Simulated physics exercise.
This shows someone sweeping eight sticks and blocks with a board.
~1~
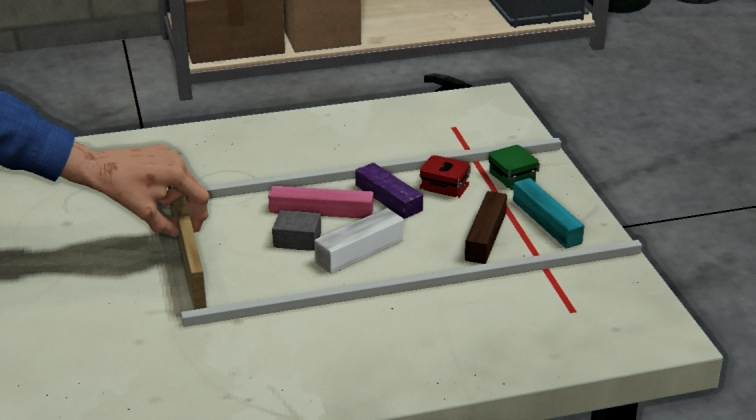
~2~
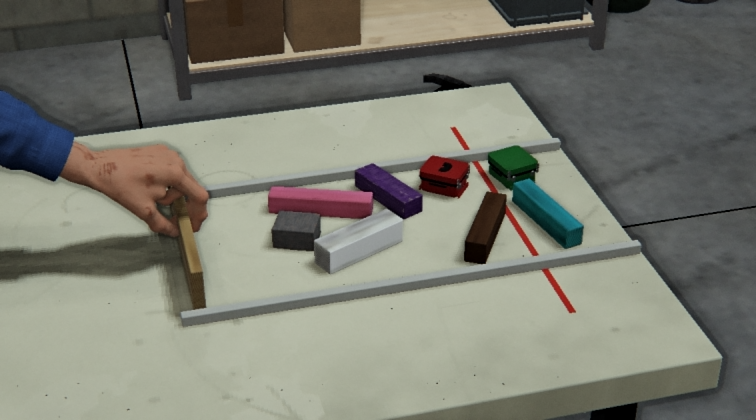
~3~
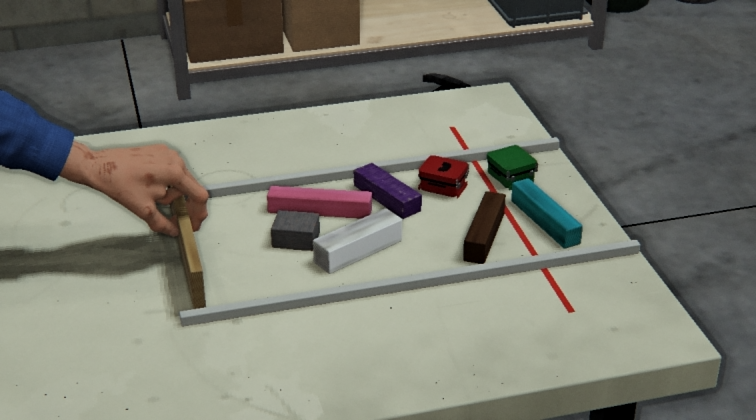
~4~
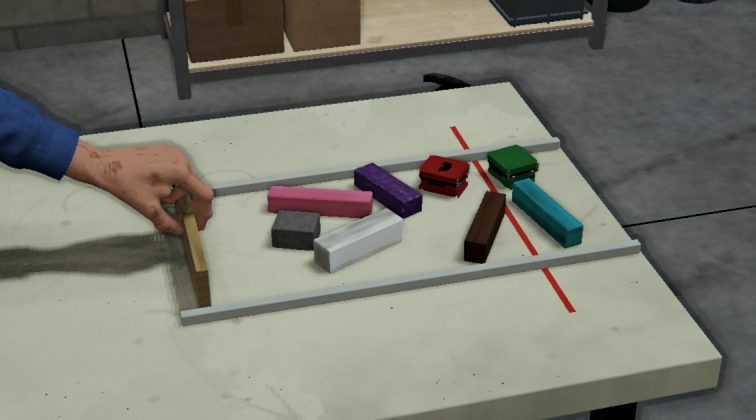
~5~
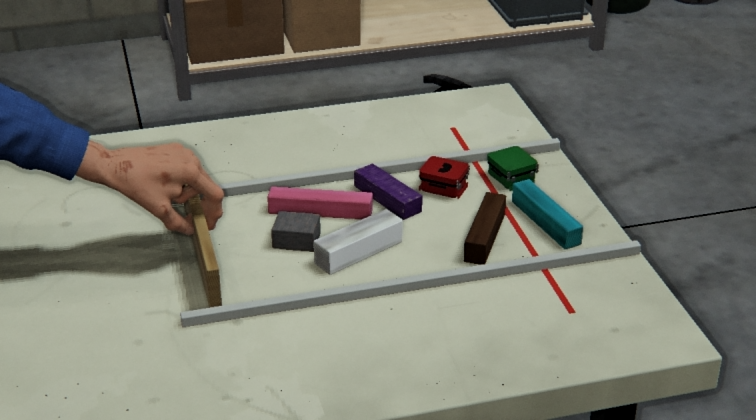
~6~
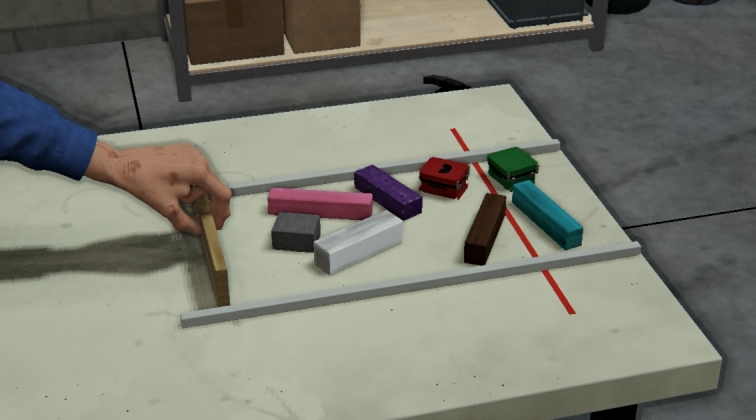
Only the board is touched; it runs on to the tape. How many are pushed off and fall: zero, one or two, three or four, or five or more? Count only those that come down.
The number that fall off is one or two.
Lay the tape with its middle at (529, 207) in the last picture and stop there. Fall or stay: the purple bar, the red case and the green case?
The purple bar is kept, the red case goes over, the green case tumbles off.
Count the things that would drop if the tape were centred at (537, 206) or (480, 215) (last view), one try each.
It would be 3 and 0.
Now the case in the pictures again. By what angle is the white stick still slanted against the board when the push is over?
Near 70 degrees.
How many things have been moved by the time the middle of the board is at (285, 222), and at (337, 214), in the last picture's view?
At the one place 2, at the other 4.
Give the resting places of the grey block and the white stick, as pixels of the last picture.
The grey block at (526, 200), the white stick at (562, 213).
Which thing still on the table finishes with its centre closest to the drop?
The red case.
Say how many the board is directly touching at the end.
The number is 4.
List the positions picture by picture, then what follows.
The first frame shows turquoise stick (548, 212); green case (513, 168); brown stick (486, 226); board (185, 235); tape (507, 209).
The second frame shows green case (512, 168); red case (444, 178).
The third frame shows brown stick (485, 227); board (185, 235).
The fourth frame shows turquoise stick (547, 213); grey block (296, 230).
The fifth frame shows green case (512, 169); purple bar (388, 191).
The sixth frame shows turquoise stick (547, 214); green case (512, 169); brown stick (486, 229); board (208, 233); tape (506, 210).
Early on, none off yet; turquoise stick at rest near (547, 214); green case at rest near (512, 169); brown stick at rest near (486, 229).
A while later, none off yet; turquoise stick at rest near (547, 214); green case at rest near (512, 169); brown stick moving near (493, 229).
Further along, none off yet; turquoise stick travelled a little near (573, 210); green case travelled about its own width near (557, 168); brown stick travelled a little near (532, 234).
Finally, the number that fall off is one or two; lost, green case and turquoise stick.
